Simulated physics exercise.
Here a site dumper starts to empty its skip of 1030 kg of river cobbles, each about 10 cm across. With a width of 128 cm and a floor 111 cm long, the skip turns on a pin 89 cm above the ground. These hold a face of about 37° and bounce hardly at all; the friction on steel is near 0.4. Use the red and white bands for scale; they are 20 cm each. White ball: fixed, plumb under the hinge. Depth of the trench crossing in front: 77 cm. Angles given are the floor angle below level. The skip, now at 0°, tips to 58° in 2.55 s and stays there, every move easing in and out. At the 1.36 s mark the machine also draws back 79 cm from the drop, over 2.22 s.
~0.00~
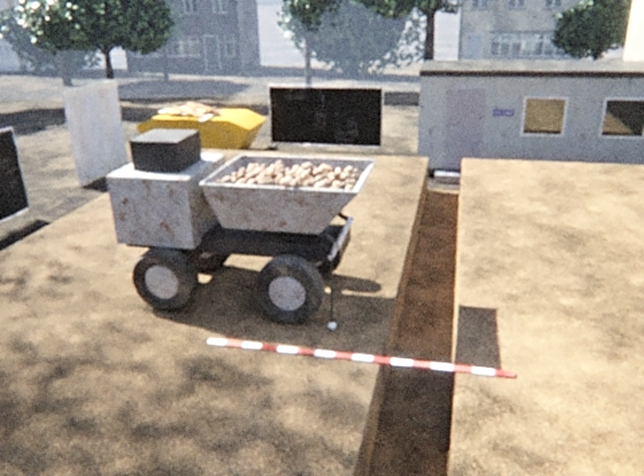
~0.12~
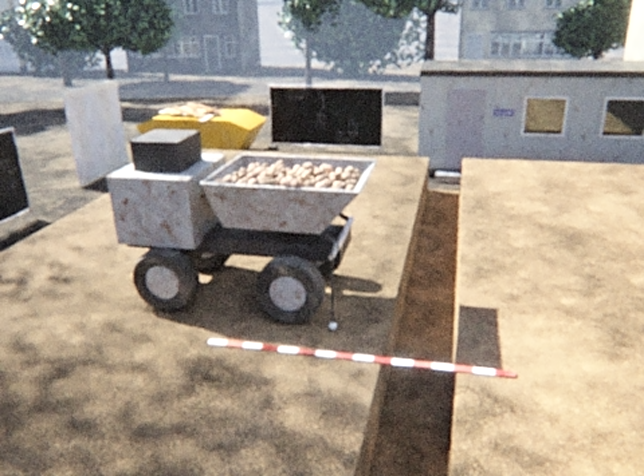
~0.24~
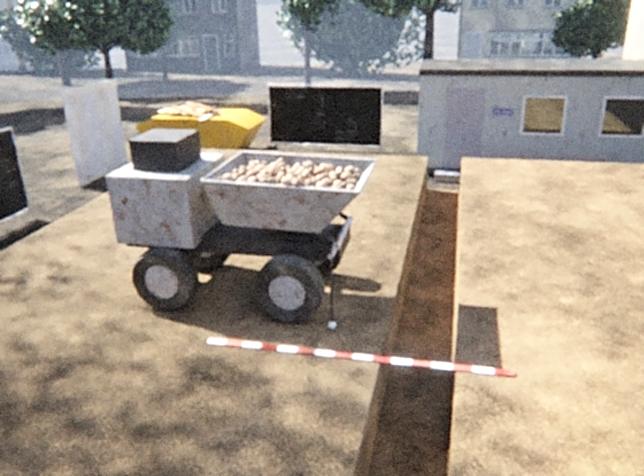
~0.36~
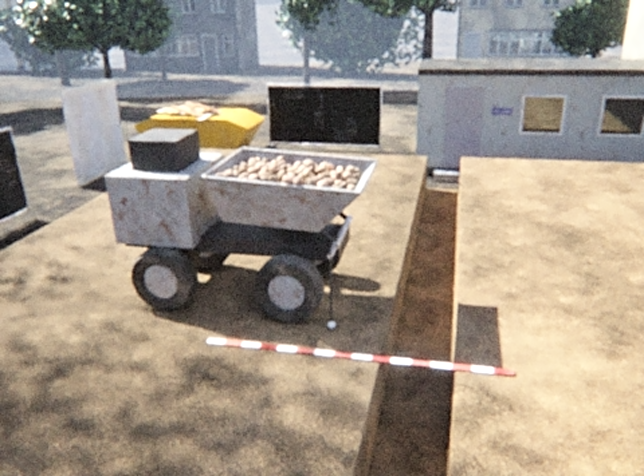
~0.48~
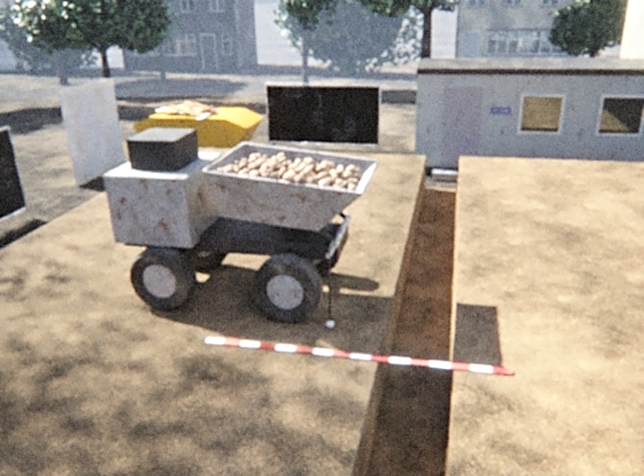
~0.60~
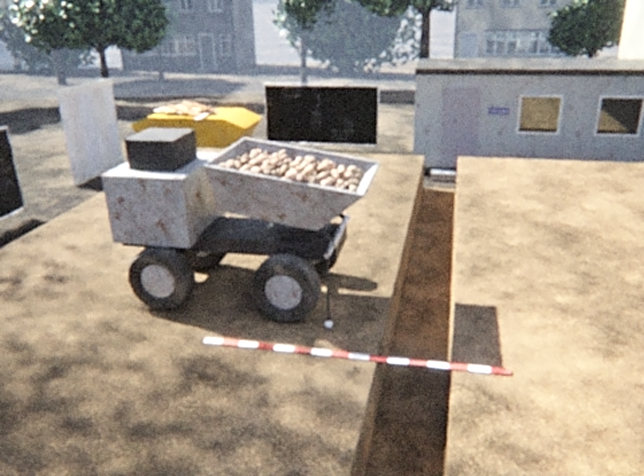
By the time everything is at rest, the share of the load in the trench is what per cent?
Roughly 40 %.
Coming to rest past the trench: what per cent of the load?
0%, roughly.
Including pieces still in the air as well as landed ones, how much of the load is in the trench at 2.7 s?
Around 20 per cent of it.
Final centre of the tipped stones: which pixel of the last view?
Roughly at pixel (386, 300).
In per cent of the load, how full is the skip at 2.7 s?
Held: Approx. 70 %.
After 1.9 s the floor is at 49°; 99 % in the skip; the foremost stones are at (389, 222).
After 2.7 s the floor is at 58°; 70 % in the skip, 11 % short of the trench, 20 % in the trench; the foremost stones are at (439, 367).
After 4.0 s the floor is at 58°; 37 % in the skip, 26 % short of the trench, 37 % in the trench; the foremost stones are at (446, 360).
After 7.0 s the floor is at 58°; 15 % in the skip, 44 % short of the trench, 41 % in the trench; the foremost stones are at (446, 368).
